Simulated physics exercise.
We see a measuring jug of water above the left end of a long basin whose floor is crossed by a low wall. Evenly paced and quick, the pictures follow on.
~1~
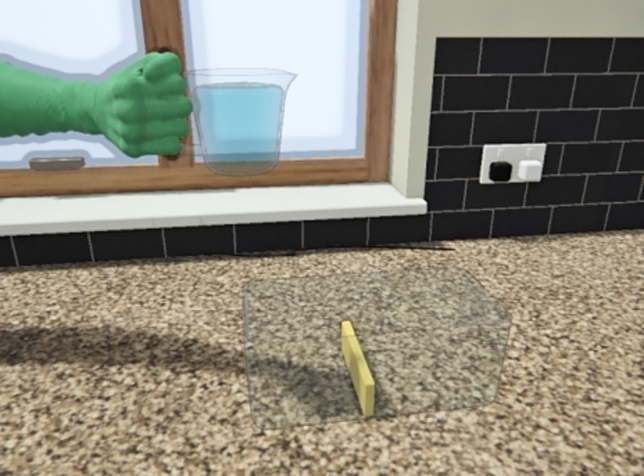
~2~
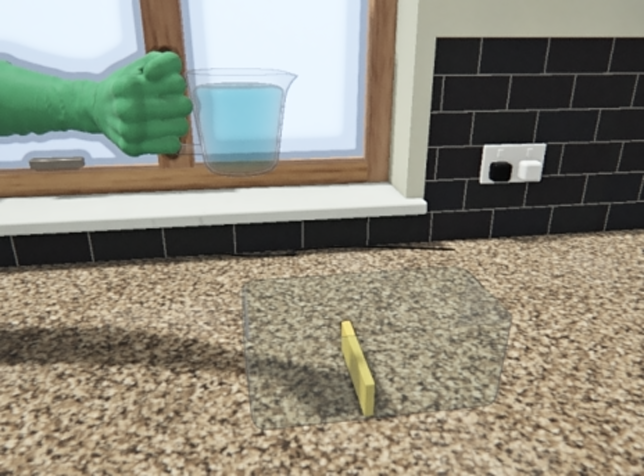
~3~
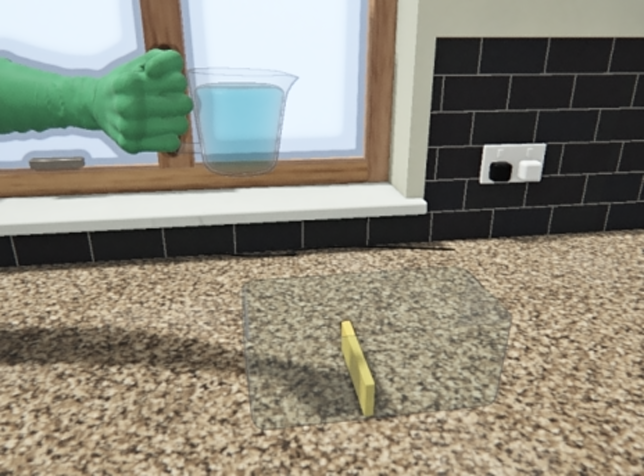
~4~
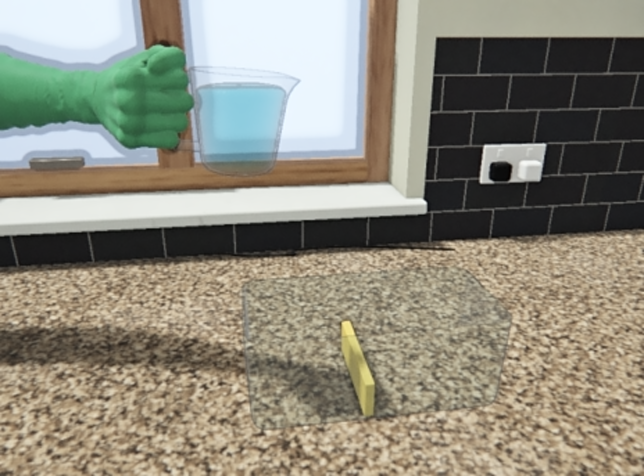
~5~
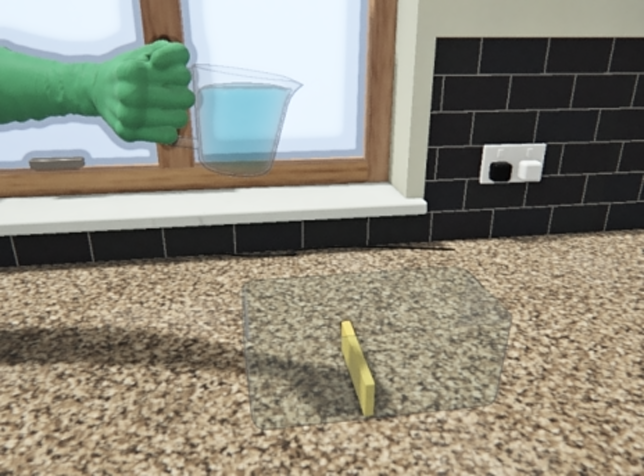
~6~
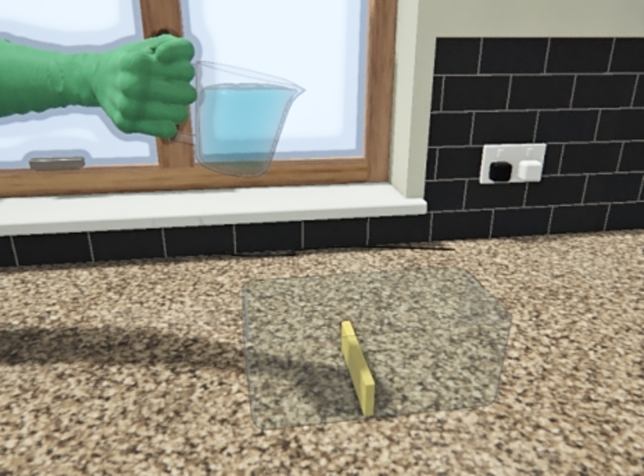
On a speckled kitchen counter by a window, a green hand held a clear jug of blue water above a see-through basin with a low yellow wall, then tilted the jug slightly to the right.
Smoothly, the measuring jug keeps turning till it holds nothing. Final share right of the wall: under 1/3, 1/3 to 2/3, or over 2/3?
The upper band.
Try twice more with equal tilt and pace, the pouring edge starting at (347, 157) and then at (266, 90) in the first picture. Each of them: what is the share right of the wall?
It comes out at around 95 percent and then around 20 percent.
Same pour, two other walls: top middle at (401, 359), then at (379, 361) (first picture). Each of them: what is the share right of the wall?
10 % then 45 %.
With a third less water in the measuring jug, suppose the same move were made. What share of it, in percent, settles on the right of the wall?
It should come out close to 75 per cent.
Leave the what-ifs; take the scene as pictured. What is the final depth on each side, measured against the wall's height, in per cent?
I'd say about 10 for the left and about 30 for the right.
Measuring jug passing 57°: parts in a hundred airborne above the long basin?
Roughly 20 %.
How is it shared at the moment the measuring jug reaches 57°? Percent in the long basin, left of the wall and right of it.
I'd put the left part near 0 per cent and the right part near 5.
A moment on, the tilt is 57° and 76 per cent is still to pour, 1 is left of the wall and 4 right of it.
Next, the tilt is 85° and 28 per cent is still to pour, 2 is left of the wall and 45 right of it.
Then the tilt is 93° and 3 per cent is still to pour, 9 is left of the wall and 81 right of it.
Later the tilt is 93° and 0 per cent is still to pour, 16 is left of the wall and 81 right of it.
Finally, 16 per cent lies left of the wall, 81 right of it and 2 outside.
